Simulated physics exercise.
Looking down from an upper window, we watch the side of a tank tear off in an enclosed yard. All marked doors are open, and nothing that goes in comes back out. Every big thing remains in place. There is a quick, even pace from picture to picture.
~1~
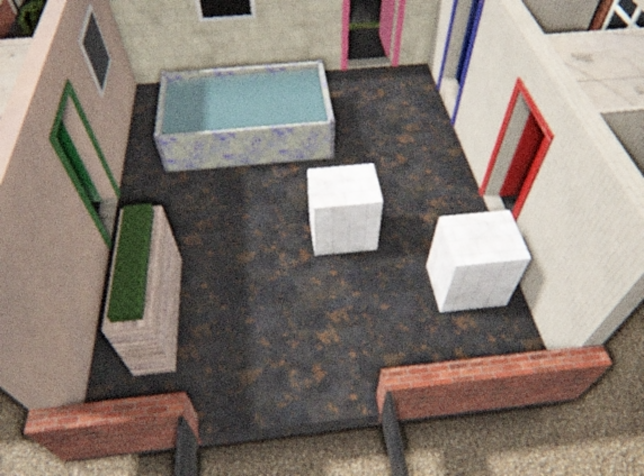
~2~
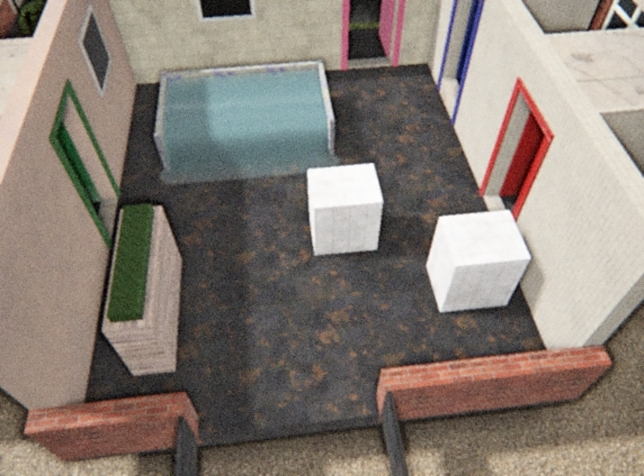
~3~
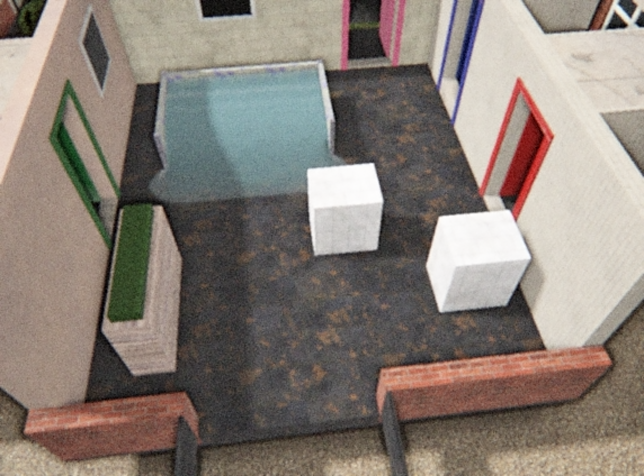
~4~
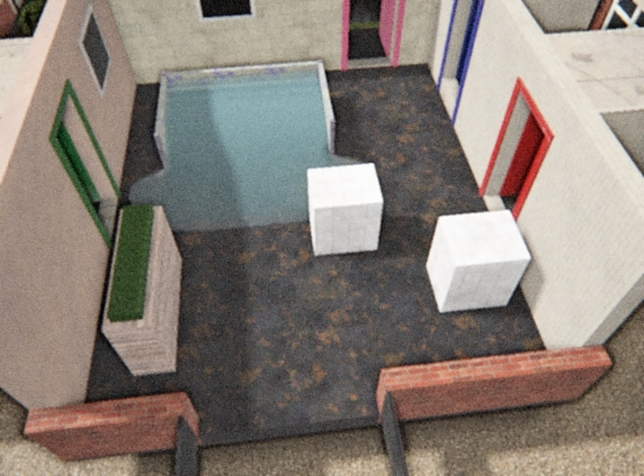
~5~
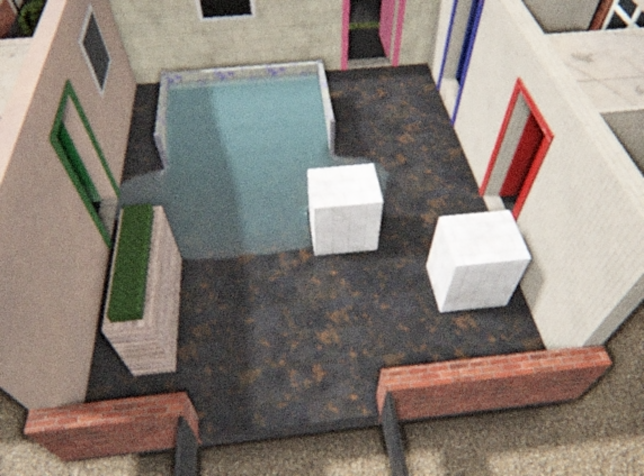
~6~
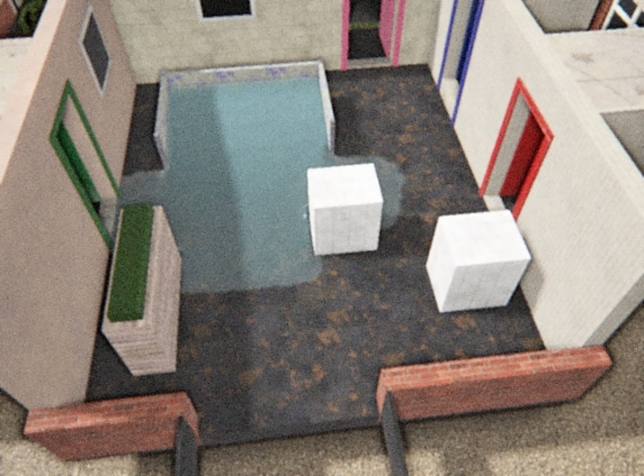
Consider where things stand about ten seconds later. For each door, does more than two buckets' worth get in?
One by one: I expect the pink door to let through an acceptable amount; I expect the green door to let through too much; I expect the blue door to let through an acceptable amount; I expect the red door to let through too much.
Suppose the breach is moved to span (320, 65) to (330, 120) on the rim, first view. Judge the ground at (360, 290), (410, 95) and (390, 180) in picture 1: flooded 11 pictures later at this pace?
Taking the points in order: Unwetted, swamped and swamped.
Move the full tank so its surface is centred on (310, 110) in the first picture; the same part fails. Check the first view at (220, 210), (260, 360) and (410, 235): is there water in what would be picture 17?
Spot one is touched, spot two is touched, spot three is touched.
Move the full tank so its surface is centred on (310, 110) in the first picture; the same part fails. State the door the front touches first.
That's the red door.
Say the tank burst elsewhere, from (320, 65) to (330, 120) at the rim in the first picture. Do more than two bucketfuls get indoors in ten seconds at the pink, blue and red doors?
Lab note: Pink door tops the threshold; blue door tops the threshold; red door tops the threshold.
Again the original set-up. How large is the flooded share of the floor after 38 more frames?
About 85 per cent.
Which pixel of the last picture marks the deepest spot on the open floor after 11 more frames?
I'd say near (192, 416).
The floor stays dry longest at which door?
It's the door marked pink.
A moment on, water covers 45 % of the floor; the pink door not reached, the green door under two buckets in, the blue door not reached, the red door not reached.
Next, water covers 60 % of the floor; the pink door not reached, the green door over two buckets in, the blue door not reached, the red door over two buckets in.
Then, water covers 70 % of the floor; the pink door not reached, the green door over two buckets in, the blue door wet at the sill, nothing in, the red door far over two buckets in.
Later, water covers 85 % of the floor; the pink door under two buckets in, the green door far over two buckets in, the blue door wet at the sill, nothing in, the red door far over two buckets in.
In the end, water covers 100 % of the floor; the pink door under two buckets in, the green door far over two buckets in, the blue door wet at the sill, nothing in, the red door far over two buckets in.
